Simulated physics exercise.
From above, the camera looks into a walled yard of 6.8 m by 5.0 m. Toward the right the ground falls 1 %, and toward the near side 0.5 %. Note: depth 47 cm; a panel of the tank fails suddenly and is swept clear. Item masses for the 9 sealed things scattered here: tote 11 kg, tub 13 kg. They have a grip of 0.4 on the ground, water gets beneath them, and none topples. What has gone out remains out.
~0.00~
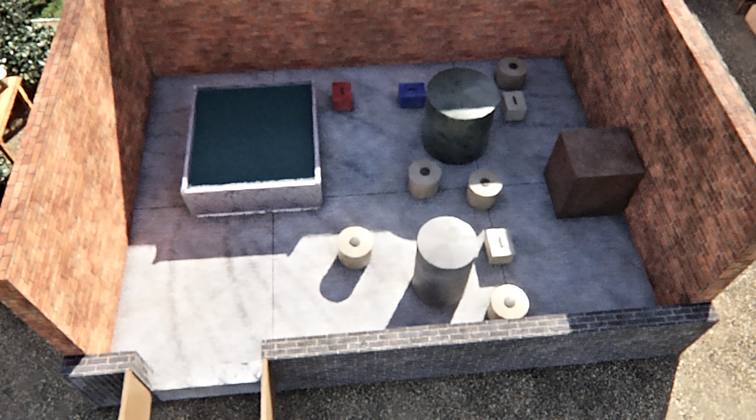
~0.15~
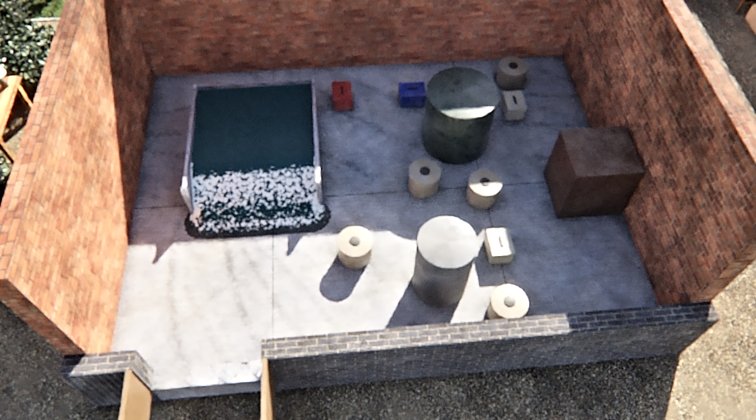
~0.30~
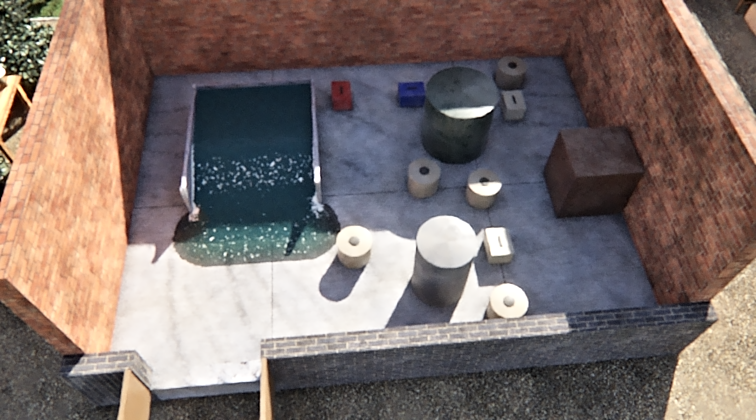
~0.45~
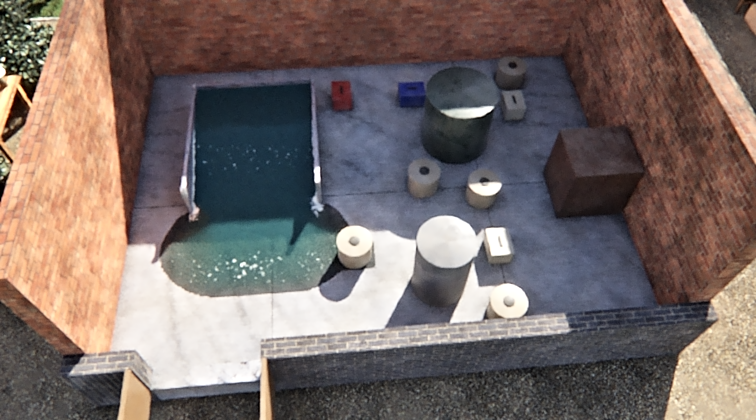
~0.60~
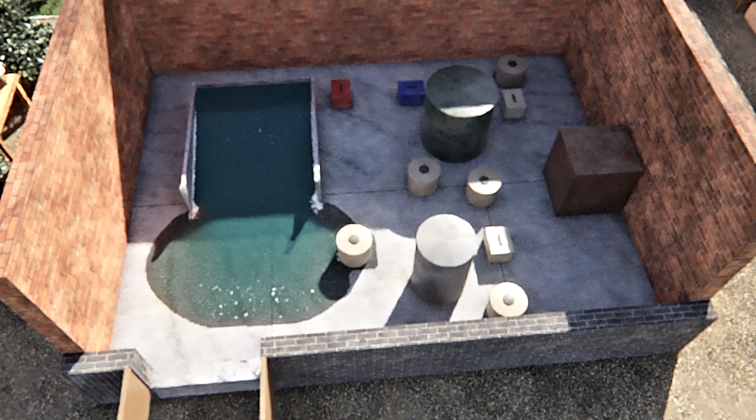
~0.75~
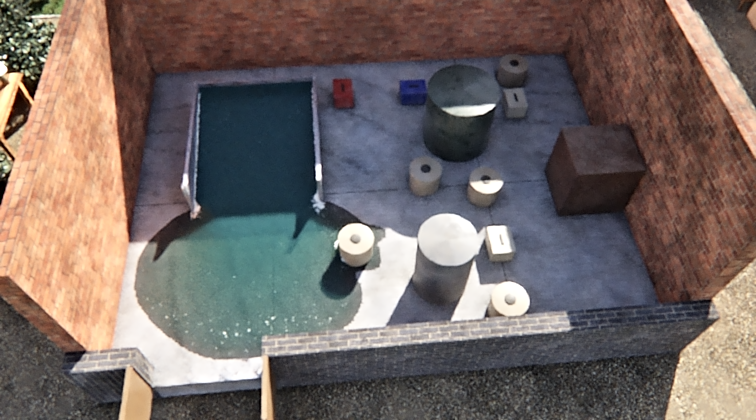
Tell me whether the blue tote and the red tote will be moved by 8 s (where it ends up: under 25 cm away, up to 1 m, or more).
As for distance, the blue tote moves only negligibly and the red tote moves only negligibly.
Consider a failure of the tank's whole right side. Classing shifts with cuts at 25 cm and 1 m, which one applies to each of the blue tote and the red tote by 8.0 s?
Note: Blue tote swept well away, red tote swept well away.
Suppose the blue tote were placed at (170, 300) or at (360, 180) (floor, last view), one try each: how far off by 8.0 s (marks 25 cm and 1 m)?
Swept far; nearly still.
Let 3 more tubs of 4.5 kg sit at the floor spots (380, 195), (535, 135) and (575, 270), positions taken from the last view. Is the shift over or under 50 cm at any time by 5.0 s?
In the order listed: Behind the line; behind the line; across the line.
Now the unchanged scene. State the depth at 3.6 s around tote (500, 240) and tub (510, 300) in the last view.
1 and 4 cm.
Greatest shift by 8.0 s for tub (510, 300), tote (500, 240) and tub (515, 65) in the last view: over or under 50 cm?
In sequence - crossed the line; stayed below the line; stayed below the line.
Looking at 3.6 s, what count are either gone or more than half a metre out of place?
The answer is 1.
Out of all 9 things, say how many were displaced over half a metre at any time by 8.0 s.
Count: 2.
After 1.6 s the blue tote is near (413, 87), 0.0 m from its start, aground; the red tote is near (343, 88), 0.0 m from its start, aground; 0 of 9 are out; 0 afloat.
After 3.6 s the blue tote is near (413, 87), 0.0 m from its start, aground; the red tote is near (343, 88), 0.0 m from its start, aground; 0 of 9 are out; 0 afloat.
After 5.6 s the blue tote is near (413, 87), 0.0 m from its start, aground; the red tote is near (343, 88), 0.0 m from its start, aground; 0 of 9 are out; 1 afloat.
After 8.0 s the blue tote is near (413, 87), 0.0 m from its start, aground; the red tote is near (343, 88), 0.0 m from its start, aground; 0 of 9 are out; 0 afloat.
